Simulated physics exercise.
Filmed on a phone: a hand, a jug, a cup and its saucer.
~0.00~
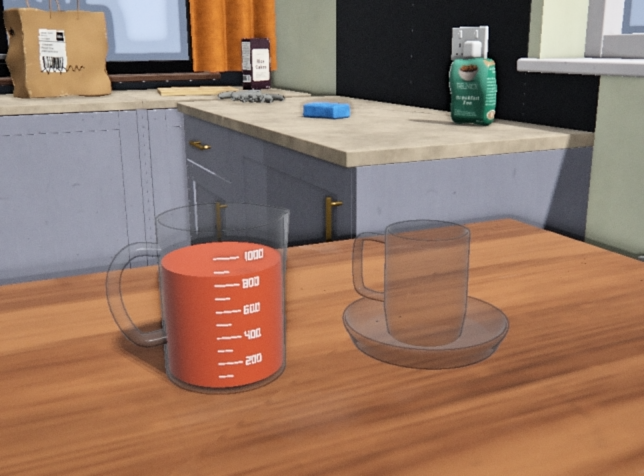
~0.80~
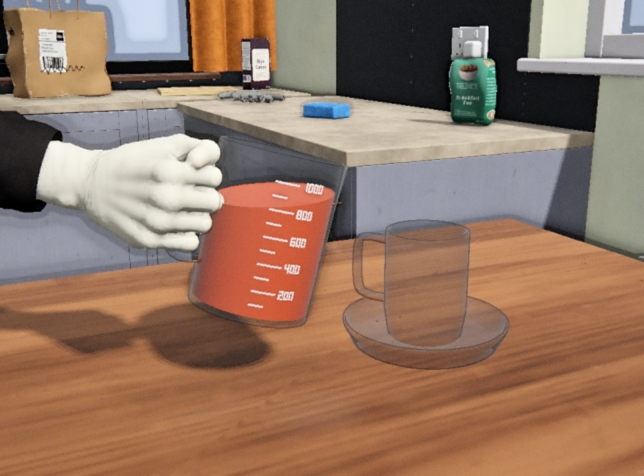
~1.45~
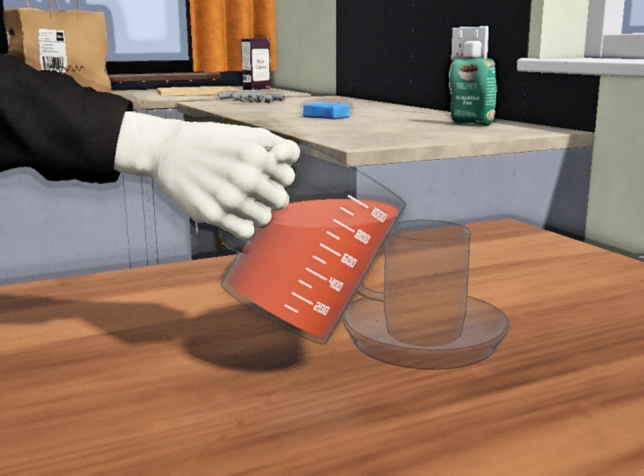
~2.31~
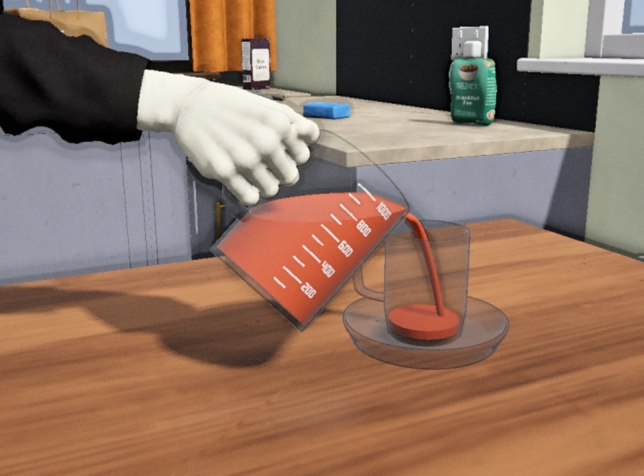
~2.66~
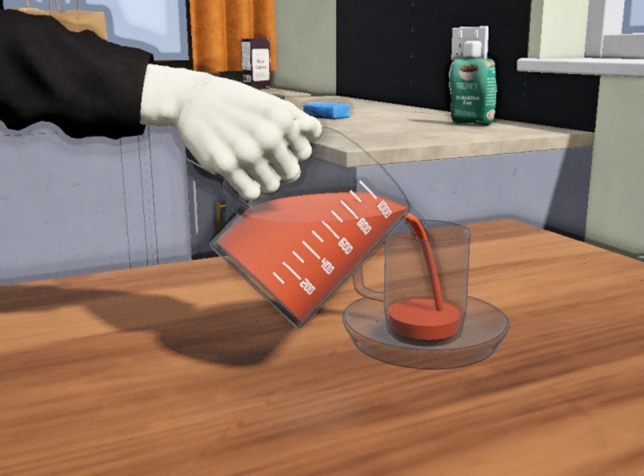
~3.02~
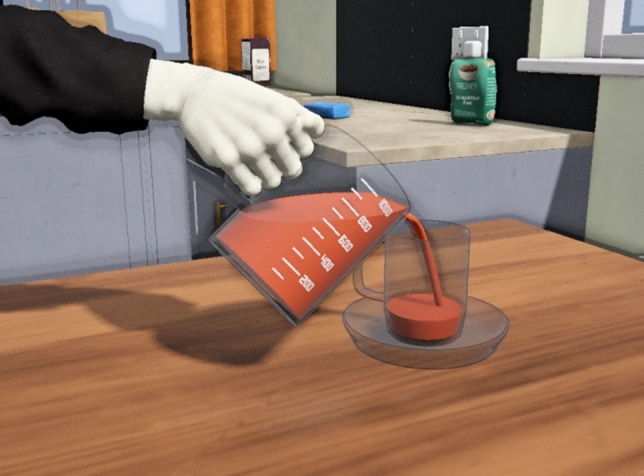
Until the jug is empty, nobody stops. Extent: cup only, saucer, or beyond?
Beyond.
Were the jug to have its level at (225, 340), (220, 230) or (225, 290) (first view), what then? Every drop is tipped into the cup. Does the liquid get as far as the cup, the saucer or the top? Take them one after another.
In that order: Cup only, over both, saucer too.
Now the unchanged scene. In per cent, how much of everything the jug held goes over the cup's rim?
Around 45 in a hundred.
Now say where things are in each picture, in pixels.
At the start; jug (224, 290) about two thirds full; cup (426, 278) empty; saucer (472, 353) dry, in the first picture.
A hand has the jug; jug about two thirds full, surface at (273, 196); cup (426, 278) empty, in the second picture.
The jug is tipped; jug (315, 241) tipped 35° with all of its load; cup (426, 278) empty, in the third picture.
The stream is running; jug (313, 228) tipped 45° with nearly all of its load; cup nearly empty, surface at (425, 318), in the fourth picture.
The stream is running; jug (313, 225) tipped 50° with nearly all of its load; cup (426, 278) nearly empty, in the fifth picture.
The stream is running; jug (313, 223) tipped 50° with nearly all of its load; cup about a quarter full, surface at (425, 308); saucer (472, 353) dry, in the sixth picture.
Around 8.4 s, the cup is full to the brim; the saucer is dry.
Around 12.6 s, the cup is full to the brim; the saucer is full and running over.
Around 16.0 s, the cup is full to the brim; the saucer is full and running over.
